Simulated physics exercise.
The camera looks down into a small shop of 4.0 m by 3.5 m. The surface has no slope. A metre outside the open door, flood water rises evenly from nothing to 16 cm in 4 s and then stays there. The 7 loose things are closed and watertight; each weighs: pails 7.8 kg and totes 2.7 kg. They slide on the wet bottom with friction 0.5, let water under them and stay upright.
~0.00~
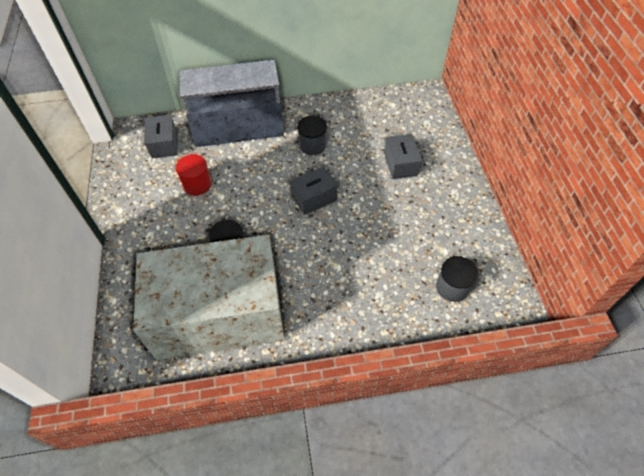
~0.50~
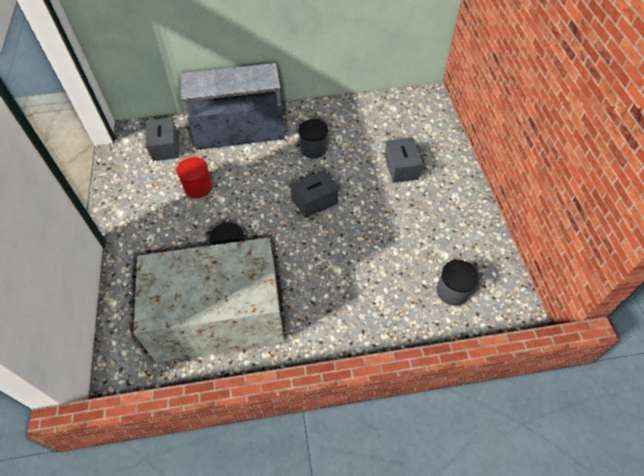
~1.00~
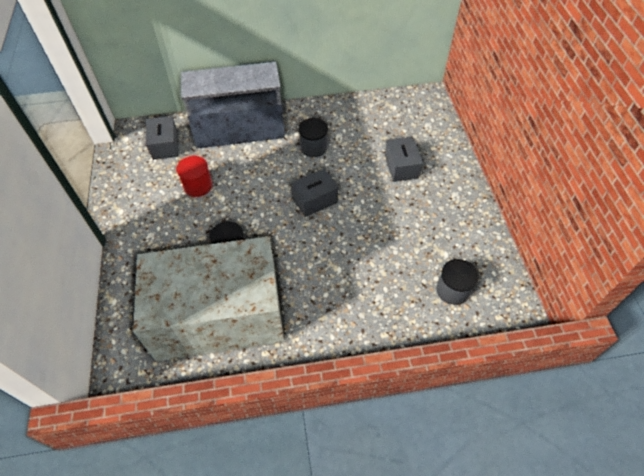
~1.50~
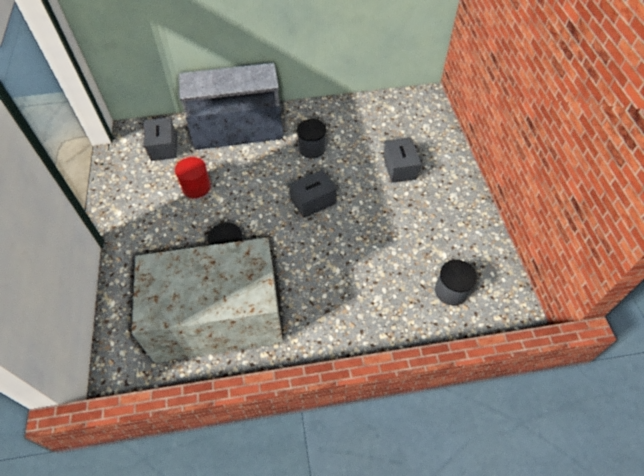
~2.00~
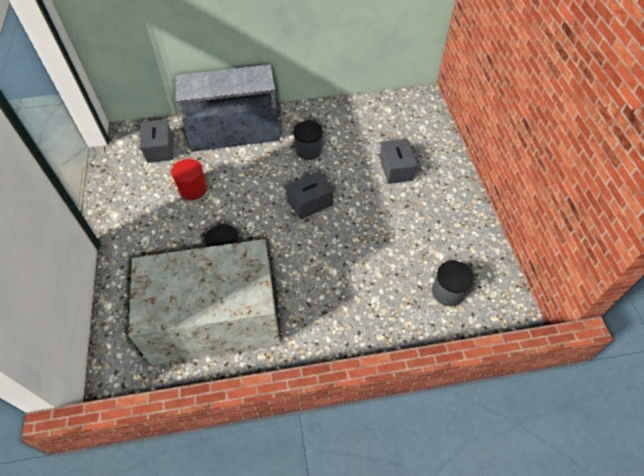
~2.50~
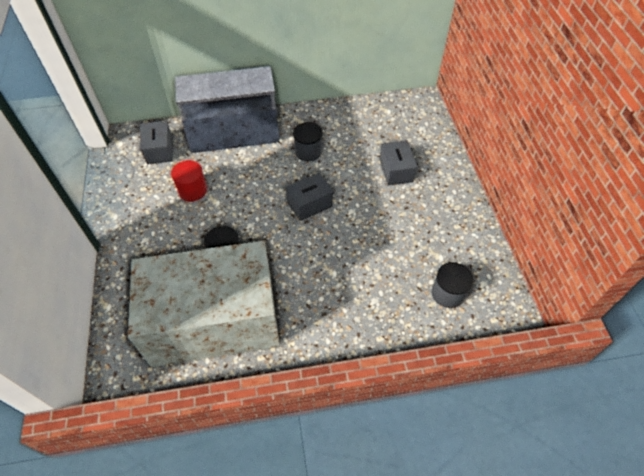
In this clip, the grey paving outside a small pebble-floored room turns blue, and the bluish layer creeps slightly in through the doorway at left, while the red pail, dark containers and blocks stay in place.
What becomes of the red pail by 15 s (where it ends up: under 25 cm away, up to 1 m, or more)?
The red pail ends far away.
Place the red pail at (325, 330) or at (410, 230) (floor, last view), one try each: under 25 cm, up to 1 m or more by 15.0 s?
In that order: It is nudged along; it travels far.
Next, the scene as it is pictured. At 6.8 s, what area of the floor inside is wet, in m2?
About 10.0 m2.
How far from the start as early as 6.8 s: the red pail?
About 80 cm.
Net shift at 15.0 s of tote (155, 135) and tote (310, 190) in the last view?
In turn: 40 cm, 250 cm.
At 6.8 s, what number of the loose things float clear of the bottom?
I count 2.
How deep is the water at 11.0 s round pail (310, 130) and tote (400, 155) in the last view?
About 6 and 9 cm.
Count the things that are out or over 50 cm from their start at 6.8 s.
By then 2.
After 3.5 s the red pail is near (187, 172), 0.0 m from its start, aground; 0 afloat.
After 6.8 s the red pail is near (262, 172), 0.8 m from its start, aground; 2 afloat.
After 11.0 s the red pail is near (364, 190), 1.8 m from its start, aground; 4 afloat.
After 15.0 s the red pail is near (465, 220), 2.8 m from its start, afloat; 6 afloat.
